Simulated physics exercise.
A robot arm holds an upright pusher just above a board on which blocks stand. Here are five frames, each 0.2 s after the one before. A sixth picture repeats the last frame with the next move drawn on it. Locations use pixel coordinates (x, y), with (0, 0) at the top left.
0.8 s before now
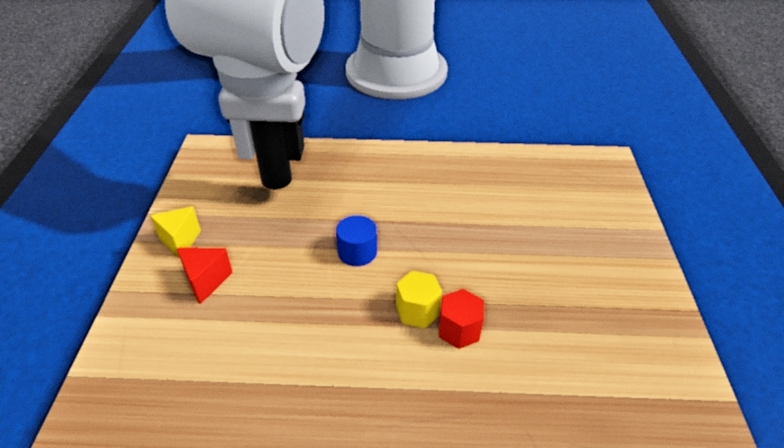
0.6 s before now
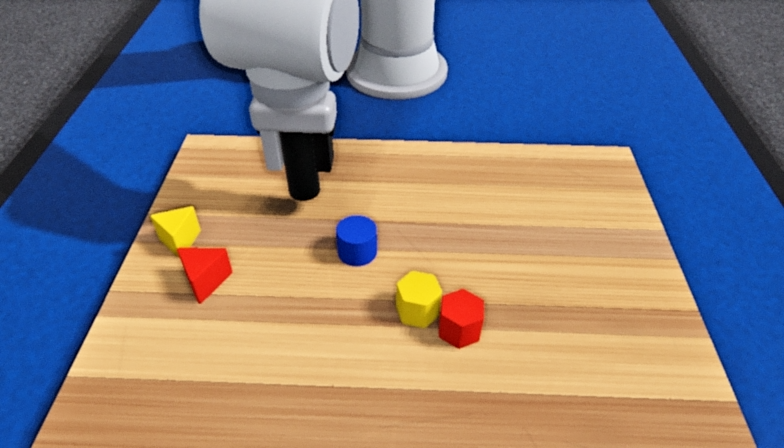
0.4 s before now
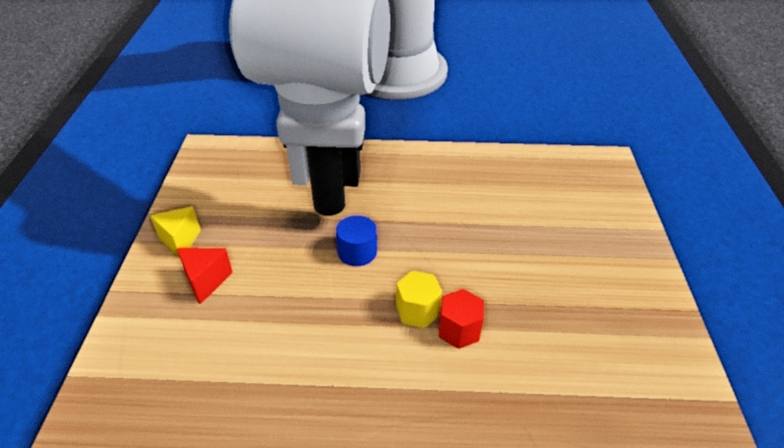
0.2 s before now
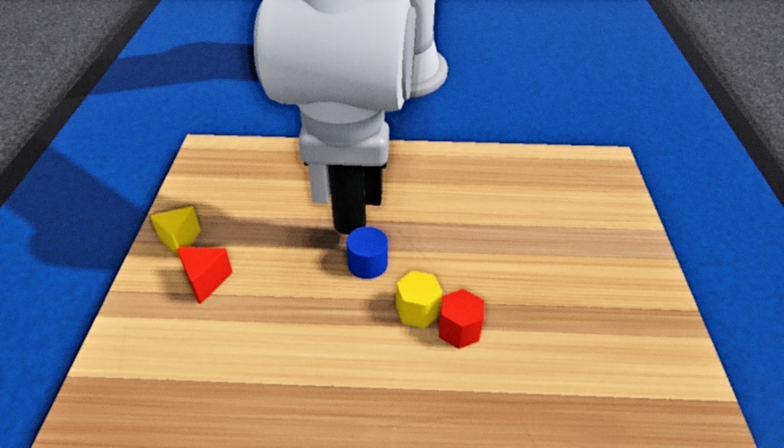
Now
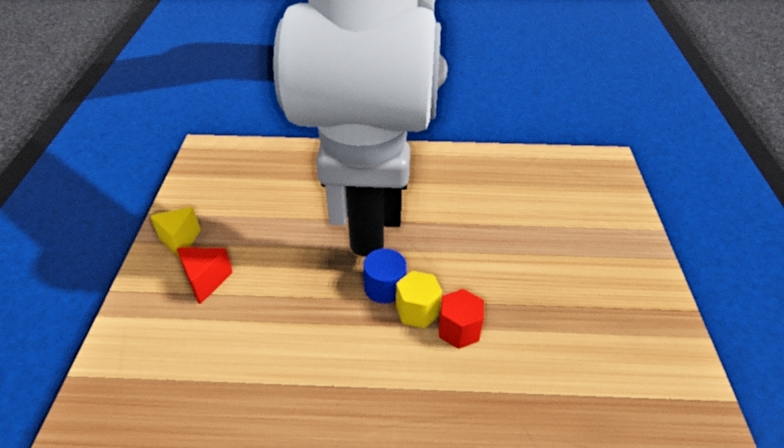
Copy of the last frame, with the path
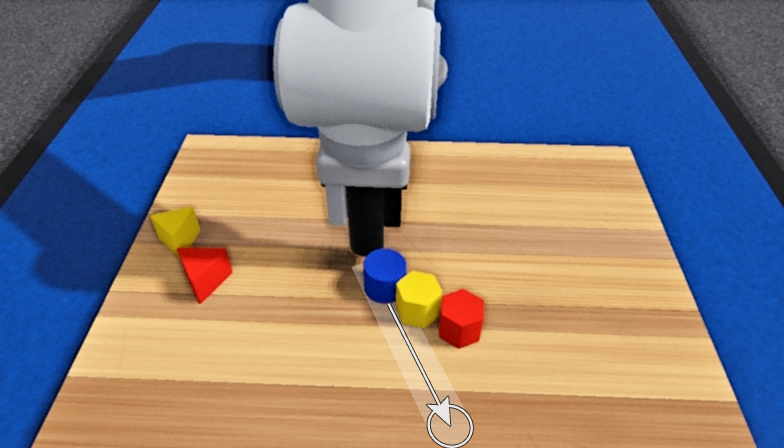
A white robot arm with a black pusher reaches over a light wooden board on a blue surface, seen from above and in front by a still camera. A yellow and a red triangular block sit at left, a blue round block near the middle, and touching yellow and red hexagons right of it. The pusher moves right and nearer, then pushes the blue block up against the yellow hexagon.
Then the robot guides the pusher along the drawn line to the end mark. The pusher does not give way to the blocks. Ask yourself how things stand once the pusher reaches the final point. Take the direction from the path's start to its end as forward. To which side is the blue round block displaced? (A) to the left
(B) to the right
Option B.
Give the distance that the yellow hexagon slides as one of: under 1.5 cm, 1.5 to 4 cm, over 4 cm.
Band: Over 4 cm.
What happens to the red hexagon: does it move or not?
From what I can tell, it won't keep its place.
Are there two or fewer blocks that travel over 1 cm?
No, that is not what happens.
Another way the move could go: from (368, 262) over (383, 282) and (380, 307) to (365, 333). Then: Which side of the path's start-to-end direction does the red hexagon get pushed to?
Sideways, to the left.
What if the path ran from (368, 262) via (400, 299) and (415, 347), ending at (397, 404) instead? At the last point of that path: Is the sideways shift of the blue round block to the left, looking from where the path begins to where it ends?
I'd say no.
Drawn move, from (368, 262) directly to (450, 426).
The first path, step by step. One third of the way, pusher (391, 291); blue round block (395, 319); yellow hexagon (440, 330), turned 95° anticlockwise; red hexagon (481, 314), turned 15° anticlockwise.
Two thirds of the way, pusher (419, 346); blue round block (399, 375); yellow hexagon (462, 351); red hexagon (482, 314), turned 20° anticlockwise.
At the end, pusher (453, 410); blue round block (400, 404); yellow hexagon (479, 362), turned 185° anticlockwise; red hexagon (482, 314), turned 20° anticlockwise.
